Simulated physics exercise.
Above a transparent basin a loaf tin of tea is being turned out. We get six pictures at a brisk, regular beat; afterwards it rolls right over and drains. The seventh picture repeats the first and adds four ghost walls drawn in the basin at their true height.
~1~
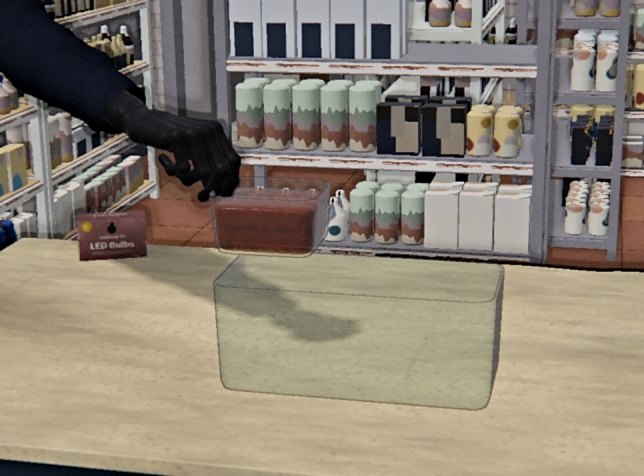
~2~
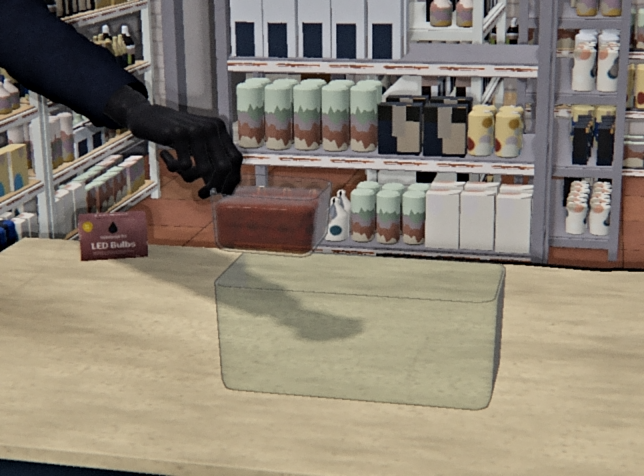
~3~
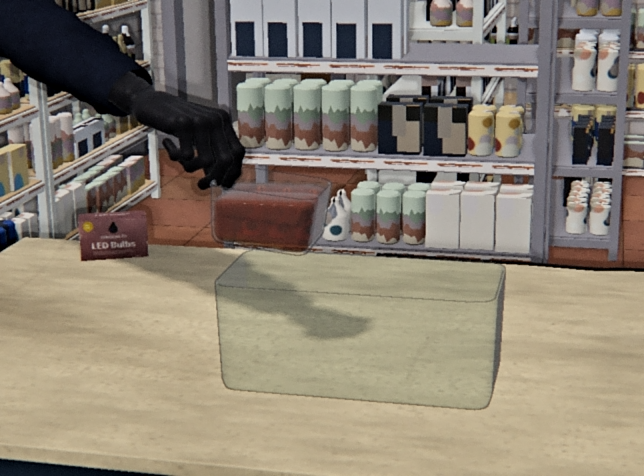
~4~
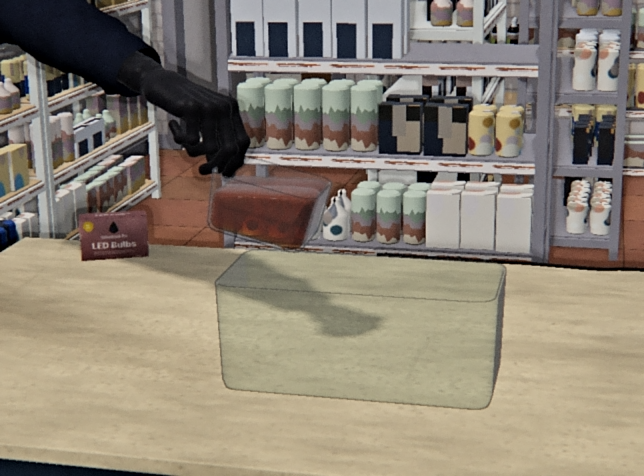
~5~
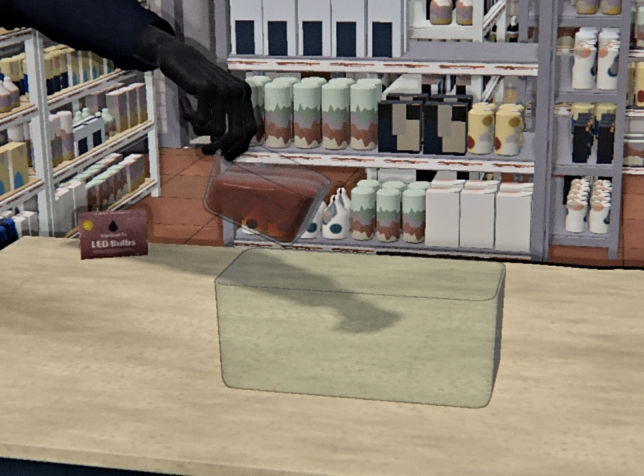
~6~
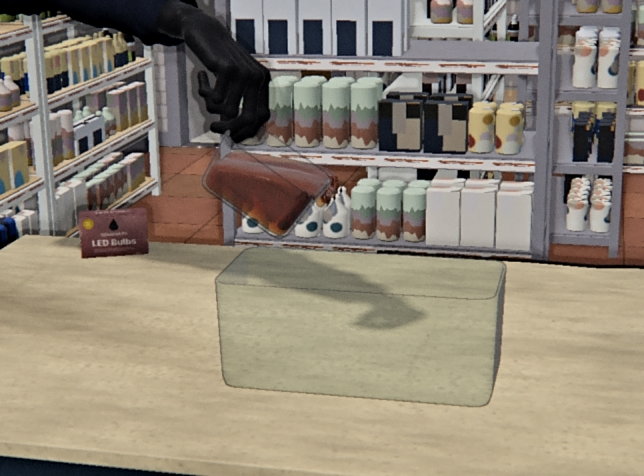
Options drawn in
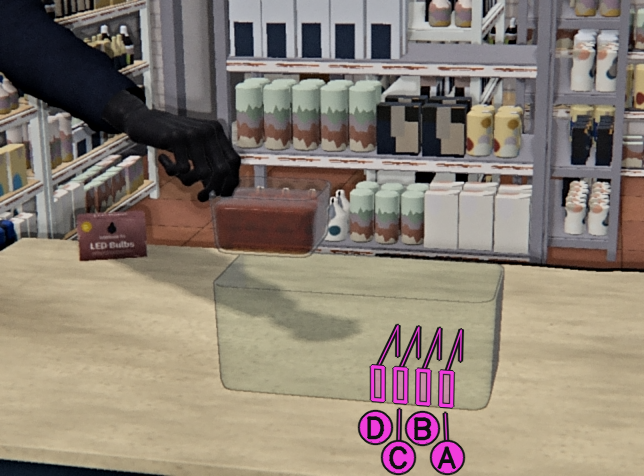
A black-gloved hand on a dark-sleeved arm reaches in from the upper left above a pale wooden counter in a shop, seen from a fixed, slightly raised view. Below it are a clear container of reddish-brown tea and a large, empty-looking transparent basin, with a dark red sign at left and stocked shelves behind. The container starts level, then tilts steadily down to the right as the hand shifts and rises slightly.
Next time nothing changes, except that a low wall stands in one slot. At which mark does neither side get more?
I would pick position C.
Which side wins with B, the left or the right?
The left side.
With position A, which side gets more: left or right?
The left one.
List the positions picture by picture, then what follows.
The first picture shows upright, lip at (321, 190); basin from (221, 386) to (490, 408); nothing has left yet.
The second picture shows upright, lip at (323, 189); nothing has left yet.
The third picture shows tipped about 6°, lip at (323, 189); nothing has left yet.
The fourth picture shows tipped about 13°, lip at (323, 189); nothing has left yet.
The fifth picture shows tipped about 22°, lip at (323, 188); tea is over the lip, down to (323, 188).
The sixth picture shows tipped about 34°, lip at (323, 187); tea is over the lip, down to (329, 197).
In magenta, A at (445, 413); B at (422, 411); C at (399, 409); D at (376, 407).
With A, about 88 % ends left of the wall and 8 % right of it; 3 % is lost outside.
With B, about 78 % ends left of the wall and 21 % right of it.
With C, about 47 % ends left of the wall and 50 % right of it.
With D, about 26 % ends left of the wall and 73 % right of it.
